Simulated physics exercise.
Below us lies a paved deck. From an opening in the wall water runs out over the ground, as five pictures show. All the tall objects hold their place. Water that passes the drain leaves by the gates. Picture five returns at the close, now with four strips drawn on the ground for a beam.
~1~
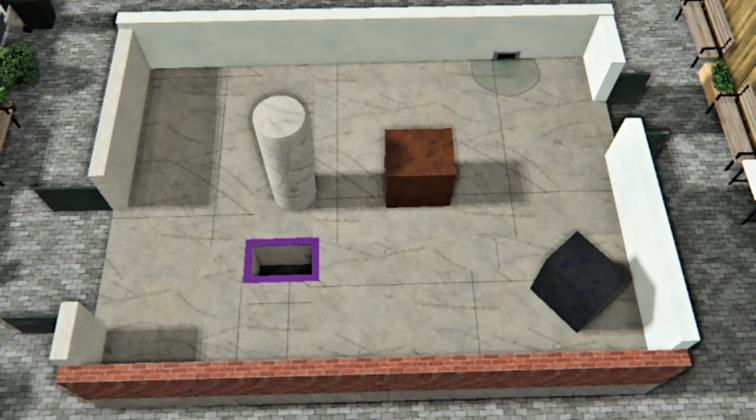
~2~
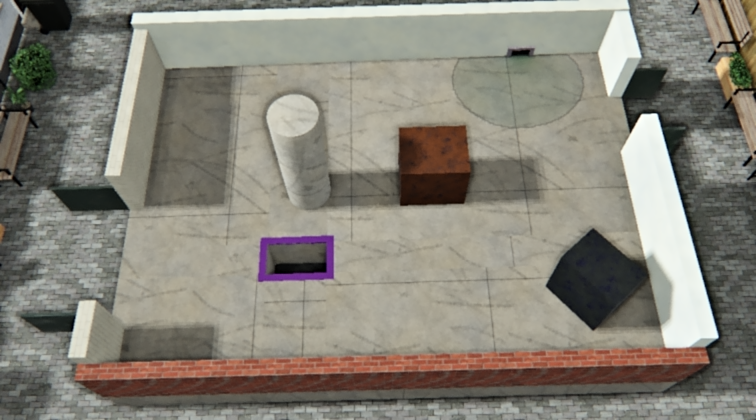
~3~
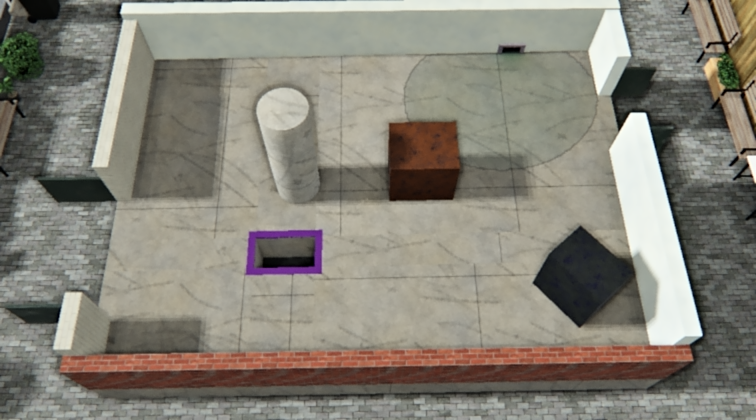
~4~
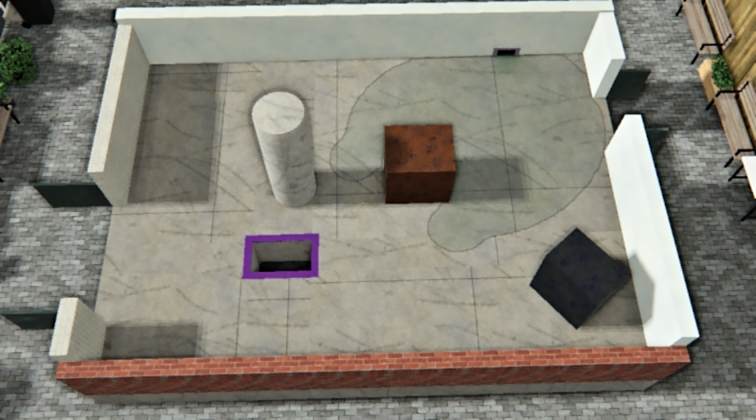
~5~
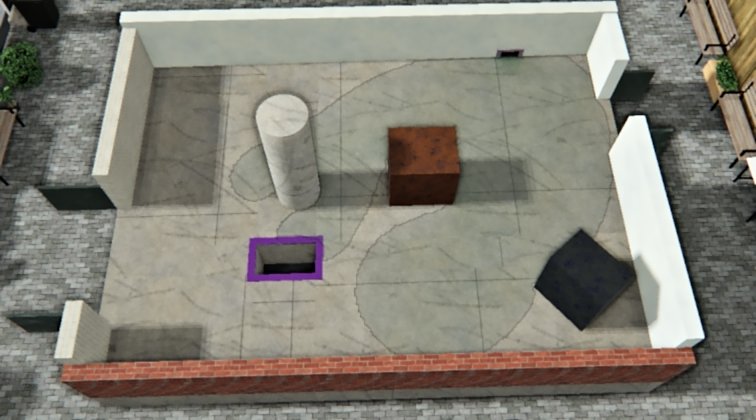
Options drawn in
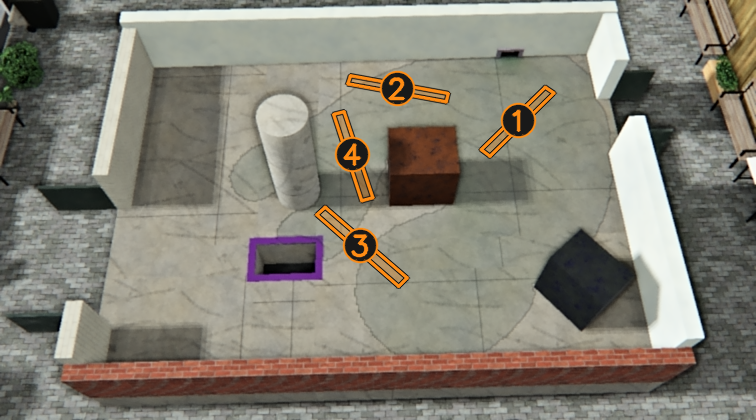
A walled stone deck with a pale column, a rusty block and a dark block sat still while a thin wet patch spread from the back wall, around the rusty block and toward the front.
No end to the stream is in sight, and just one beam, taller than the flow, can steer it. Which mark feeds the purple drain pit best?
Position 1 does it best.
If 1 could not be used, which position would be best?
That would be 2.
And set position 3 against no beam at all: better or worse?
Worse.
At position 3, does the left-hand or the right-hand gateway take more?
More leaves on the left.
On the marked copy, 1 from (485, 152) to (549, 90); 2 from (349, 79) to (447, 97); 3 from (321, 211) to (402, 282); 4 from (338, 113) to (367, 199).
With 1, about 16 % of the stream goes into the purple drain pit, about 81 % out by the gates.
With 2, about 11 % of the stream goes into the purple drain pit, about 87 % out by the gates.
With 3, about 7 % of the stream goes into the purple drain pit, about 90 % out by the gates.
With 4, about 7 % of the stream goes into the purple drain pit, about 91 % out by the gates.
